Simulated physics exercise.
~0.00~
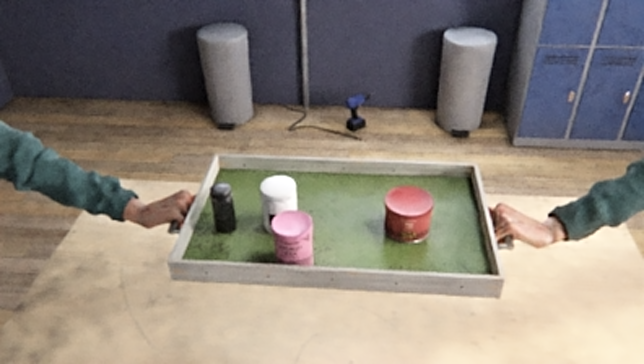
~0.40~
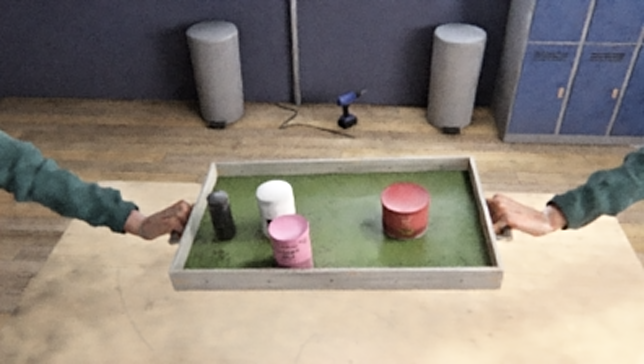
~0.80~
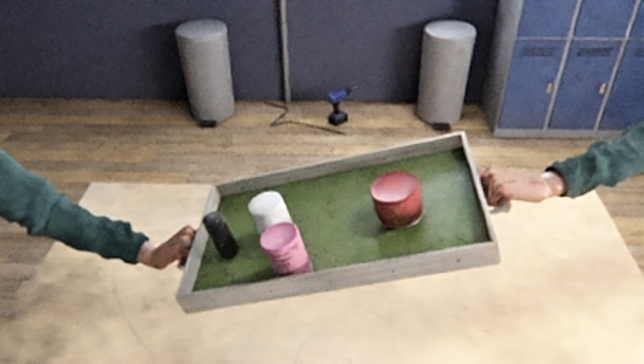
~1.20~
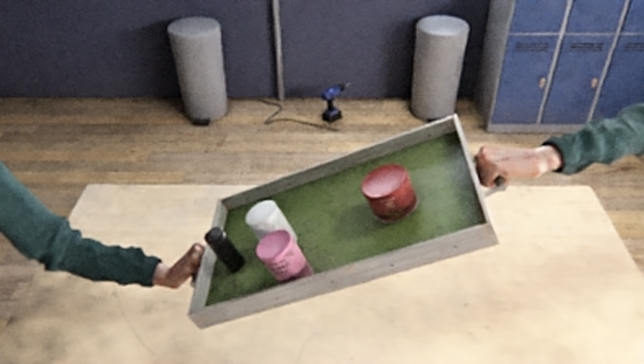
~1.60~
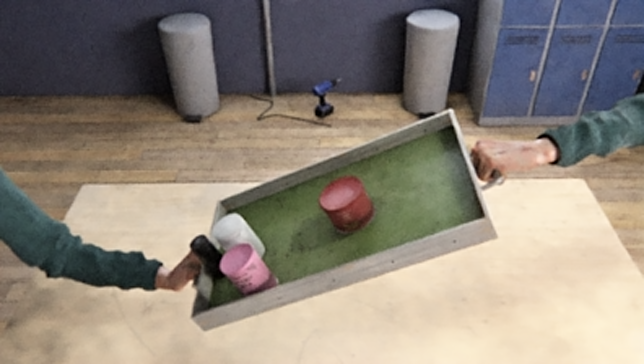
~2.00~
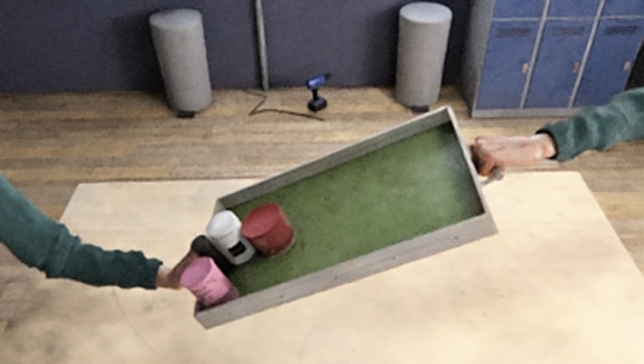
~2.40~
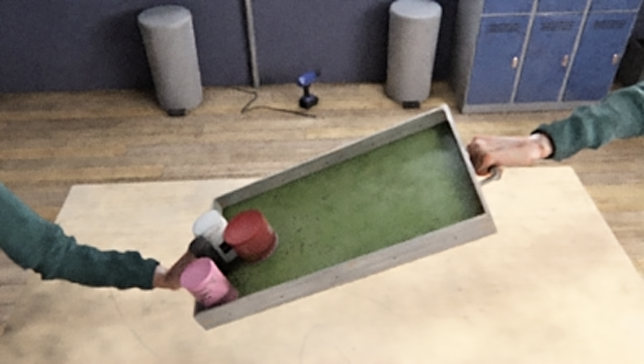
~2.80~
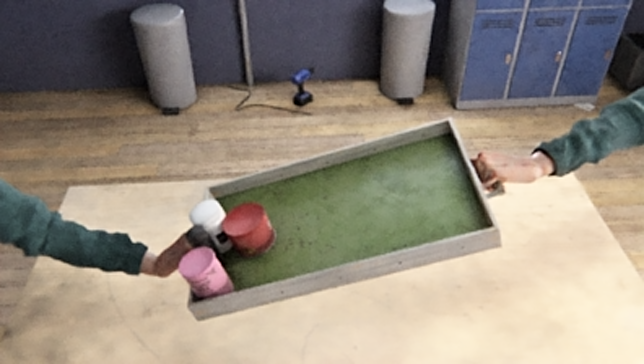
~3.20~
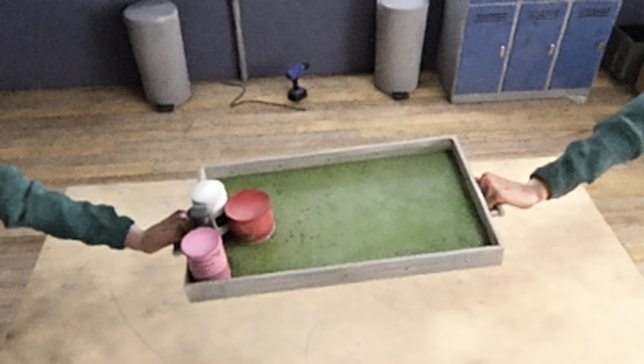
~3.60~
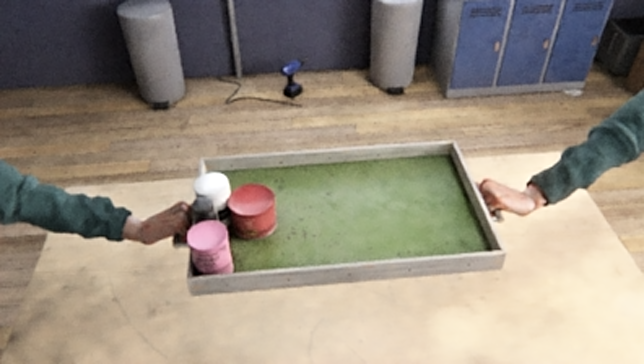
The clip shows two hands tilting a green-bottomed tray down to the left, so that a pink tin, white jar and red tub slide toward the left end near a black shaker, then levelling it, with all four items left clustered there upright.
